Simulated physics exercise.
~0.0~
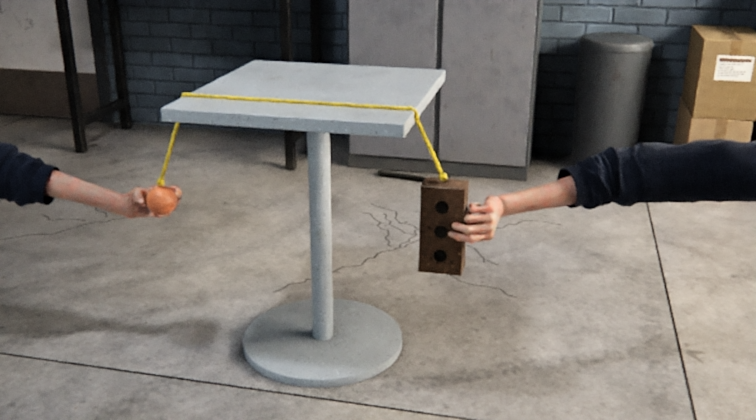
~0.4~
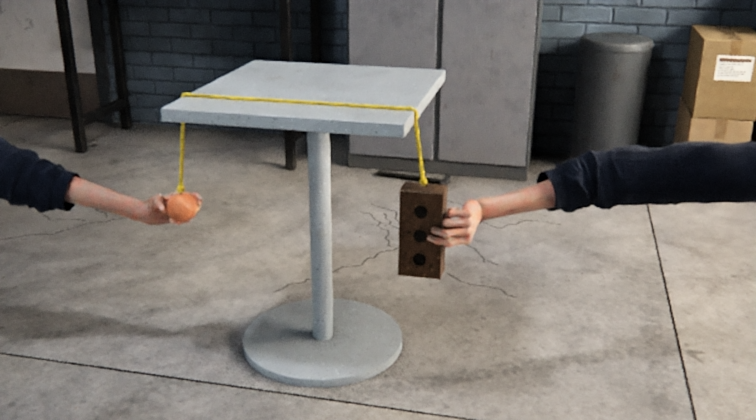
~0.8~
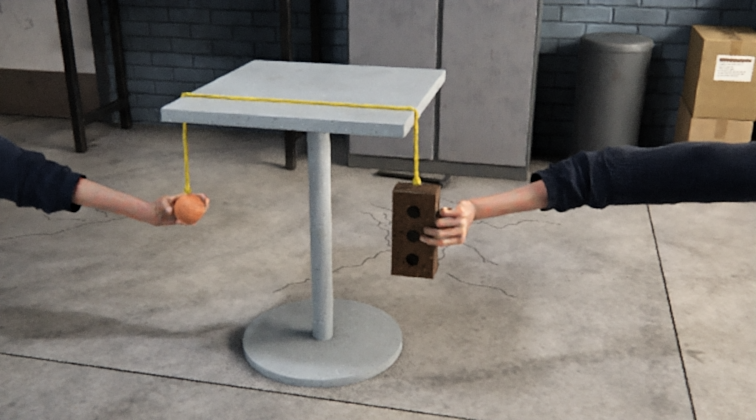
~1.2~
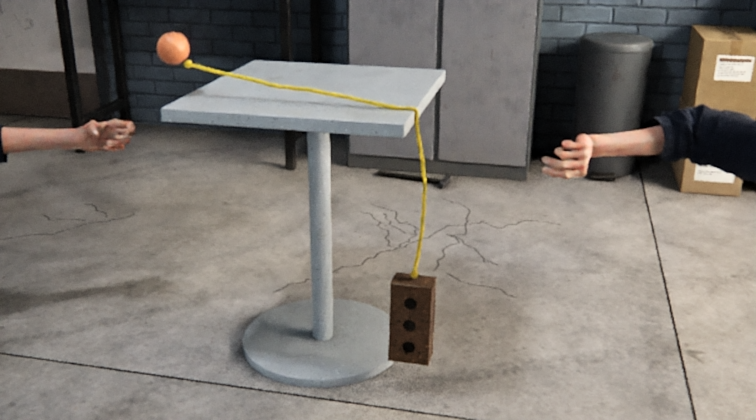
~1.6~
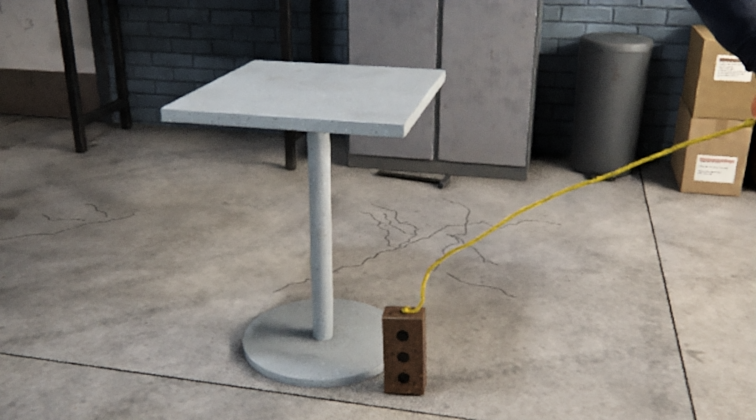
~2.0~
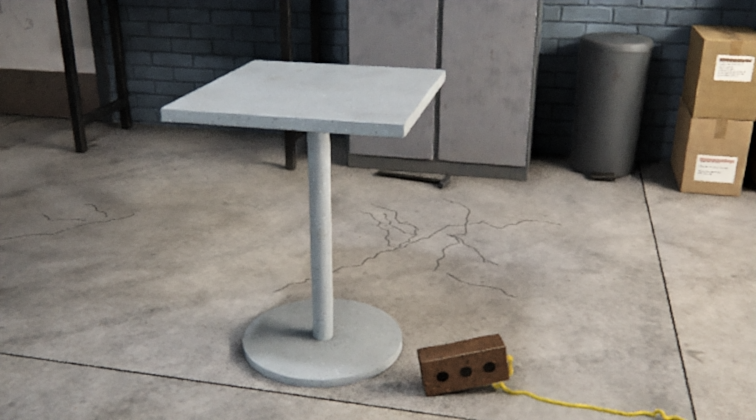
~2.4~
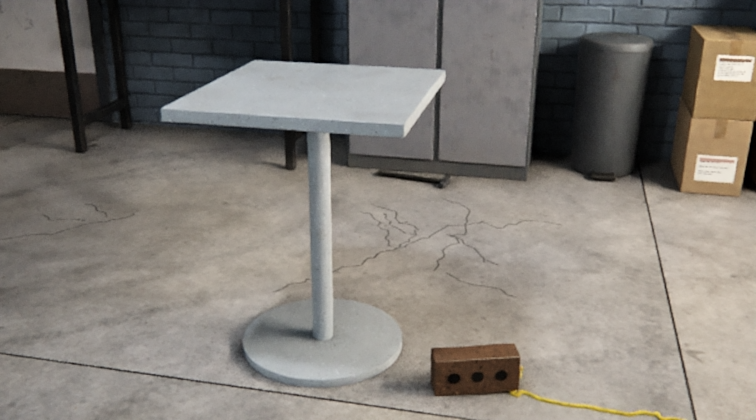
Two hands release a corded orange ball and brick, which drops and tips over beside the table.
